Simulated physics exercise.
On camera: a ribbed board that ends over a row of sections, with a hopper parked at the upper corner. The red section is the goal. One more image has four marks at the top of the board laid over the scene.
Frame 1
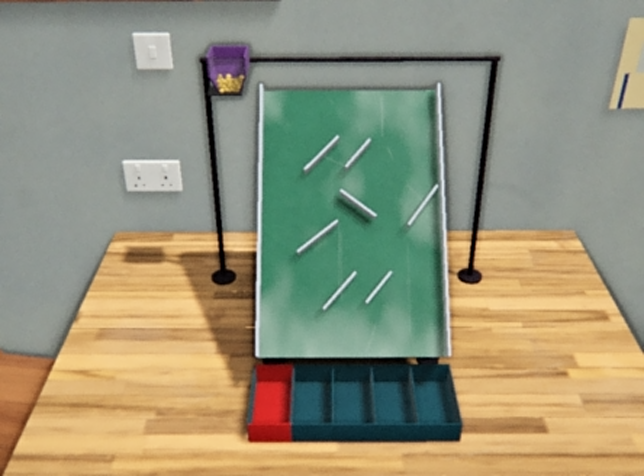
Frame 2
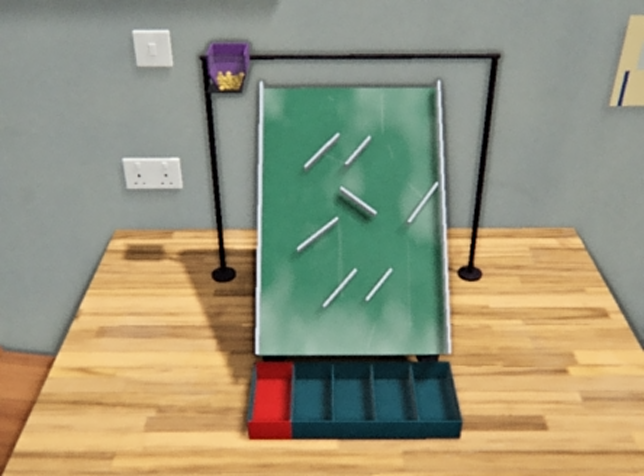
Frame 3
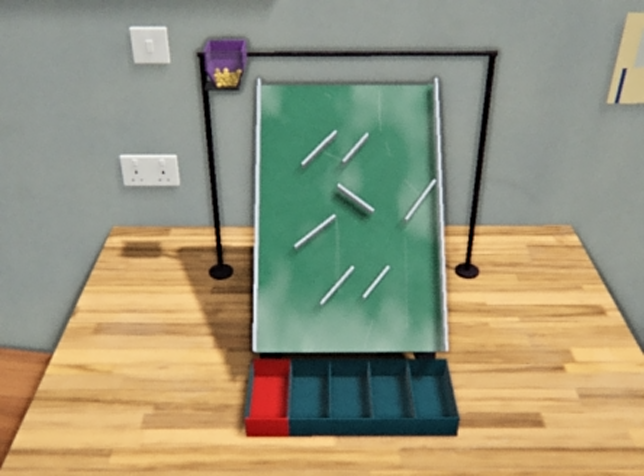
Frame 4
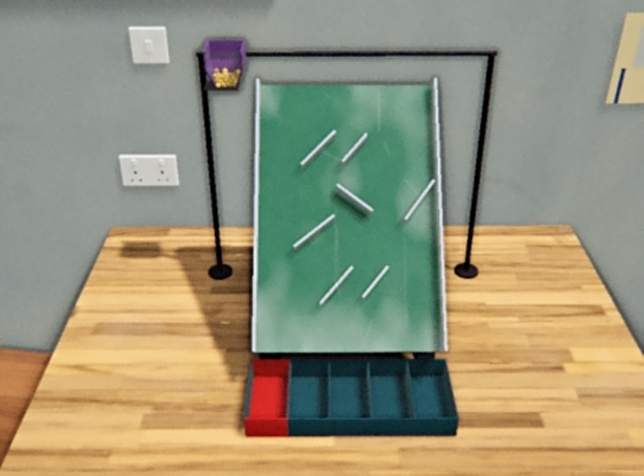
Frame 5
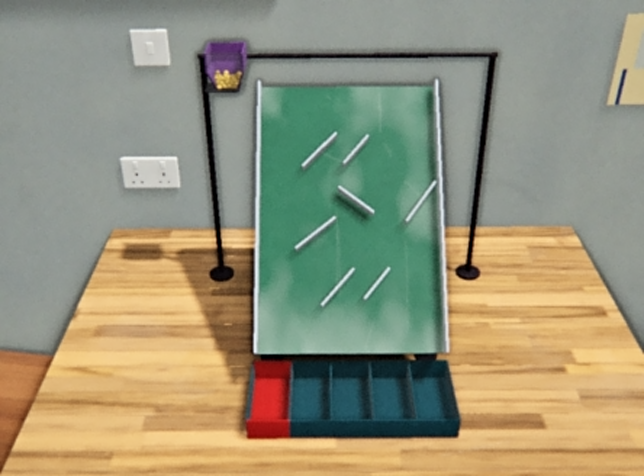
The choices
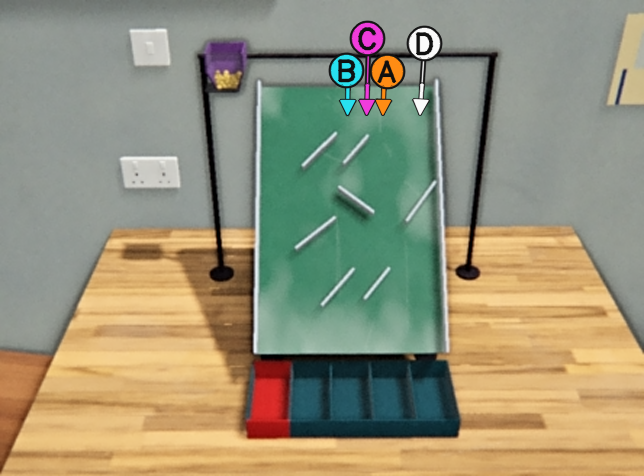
Nothing moves except a slight view shift, as a purple hopper sits above a green ribbed board.
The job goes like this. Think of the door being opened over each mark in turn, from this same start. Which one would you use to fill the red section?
Take B.
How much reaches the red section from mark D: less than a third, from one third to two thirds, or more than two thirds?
Less than a third.
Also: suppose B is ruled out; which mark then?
Mark C.
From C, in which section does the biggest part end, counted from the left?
The first from the left.
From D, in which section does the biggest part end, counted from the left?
The second.
On the marked copy, mark A meets the board at (383, 109); mark B meets the board at (347, 109); mark C meets the board at (366, 109); mark D meets the board at (420, 109).
For mark A, a small share in the red section, all but a few in other sections.
For mark B, all but a few in the red section, a small share in other sections.
For mark C, close to half in the red section, close to half in other sections.
For mark D, none at all in the red section, all but a few in other sections, a small share held on the board.
